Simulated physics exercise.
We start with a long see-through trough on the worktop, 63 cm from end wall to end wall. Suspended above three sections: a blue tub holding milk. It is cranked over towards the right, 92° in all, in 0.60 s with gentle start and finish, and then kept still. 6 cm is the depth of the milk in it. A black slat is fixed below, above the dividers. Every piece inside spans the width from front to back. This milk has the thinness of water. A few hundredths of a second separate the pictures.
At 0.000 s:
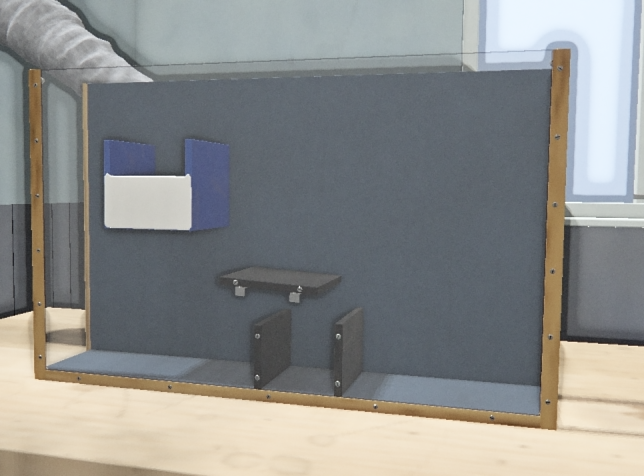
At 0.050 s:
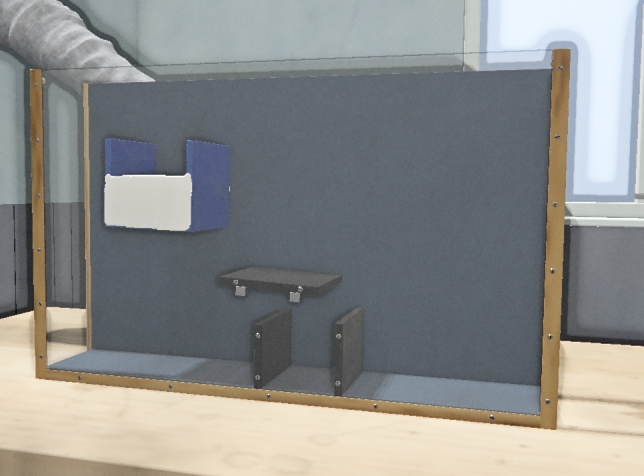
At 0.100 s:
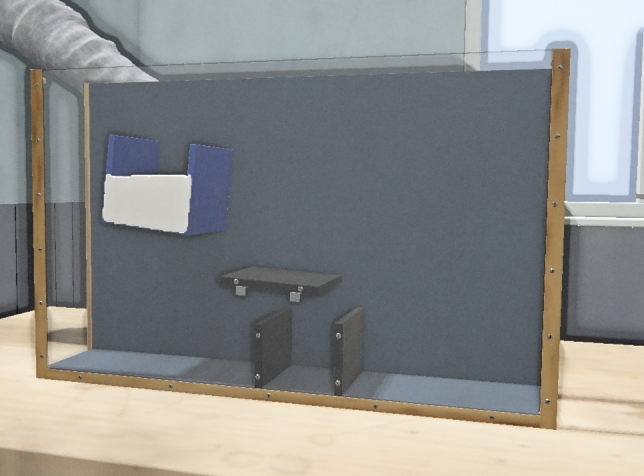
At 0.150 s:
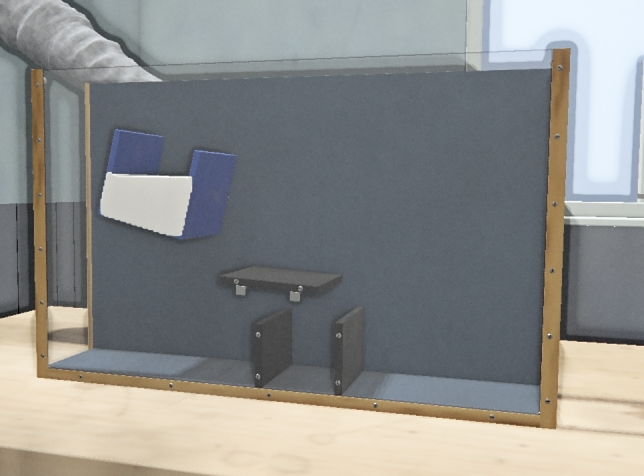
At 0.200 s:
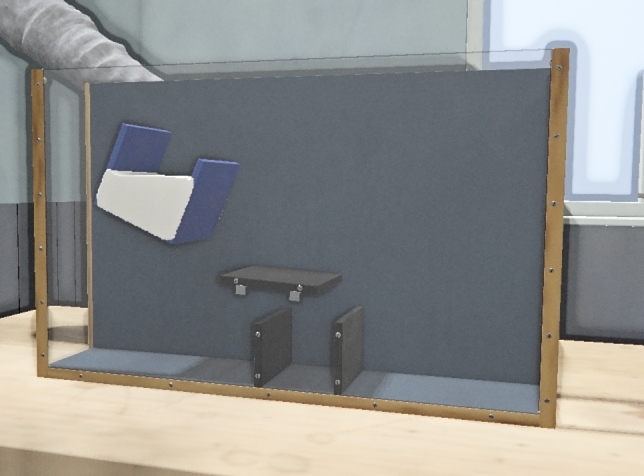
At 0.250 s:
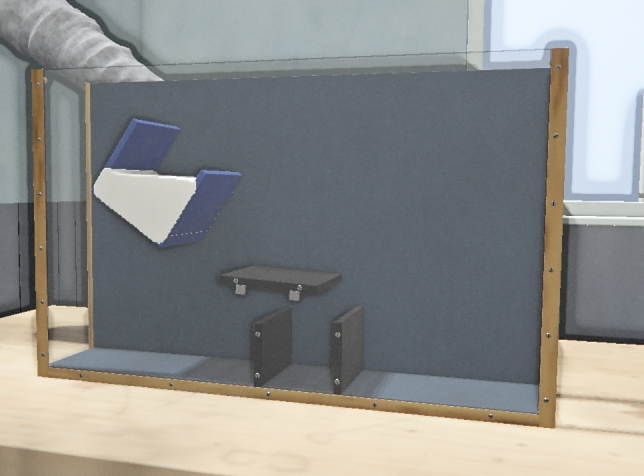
At the start, a blue tub holding white milk hangs level on the left side of a long see-through trough, above a small dark shelf and two upright dividers. The tub then tilts to the right, barely at first, then more steeply, until it leans well over with the milk still inside.
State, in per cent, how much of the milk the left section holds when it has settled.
45 %.
By 0.44 s the sections hold 0, 0 and 0 per cent, with 100 still above them.
By 0.68 s the sections hold 11, 0 and 5 per cent, with 84 still above them.
By 0.99 s the sections hold 26, 0 and 48 per cent, with 26 still above them.
At rest it is 43 per cent left, 1 middle, 55 right.
